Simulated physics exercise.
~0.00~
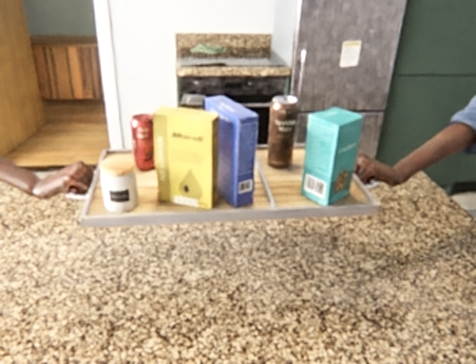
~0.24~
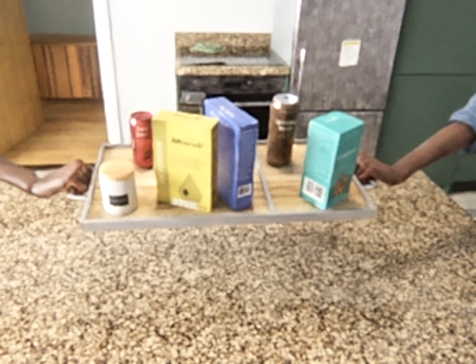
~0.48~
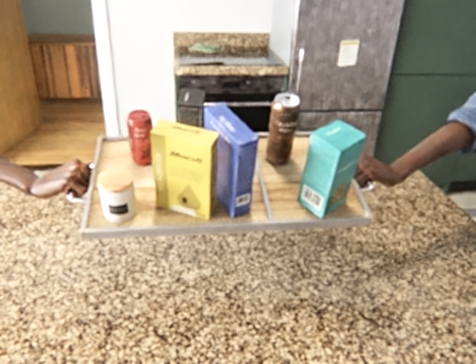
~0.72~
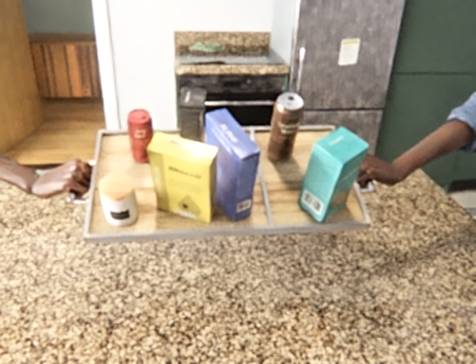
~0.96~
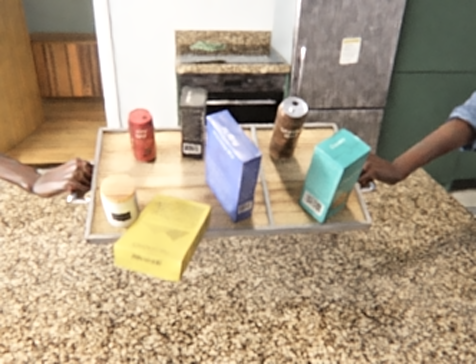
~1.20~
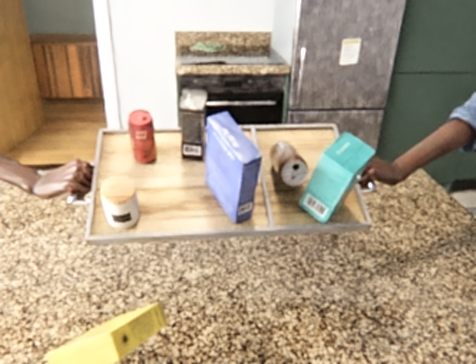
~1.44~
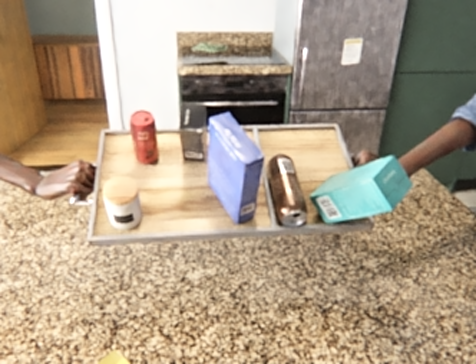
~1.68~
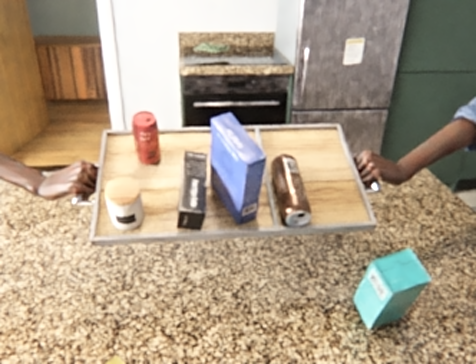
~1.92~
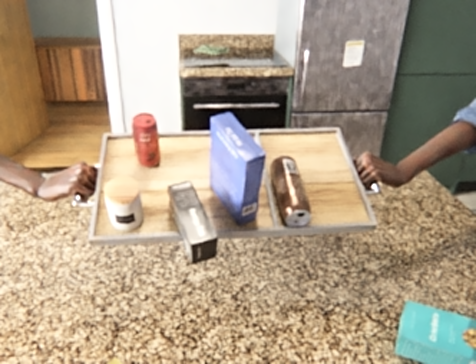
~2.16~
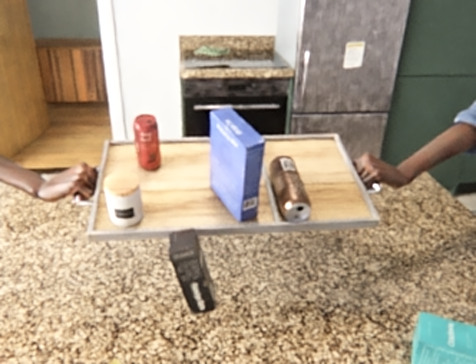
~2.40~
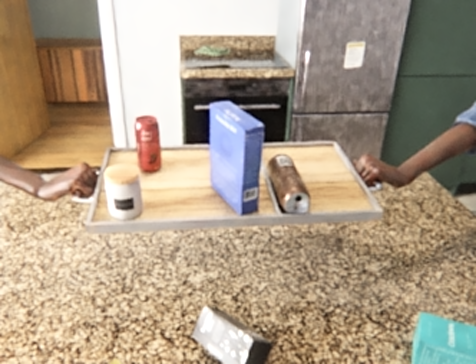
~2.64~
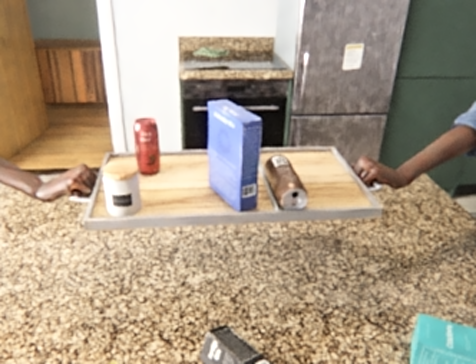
In a kitchen, two hands tip a loaded tray toward the viewer above a speckled counter, and a yellow packet, a turquoise carton and a black carton fall off in turn while a brown can topples; the tray levels with the blue packet, red can and white jar upright.
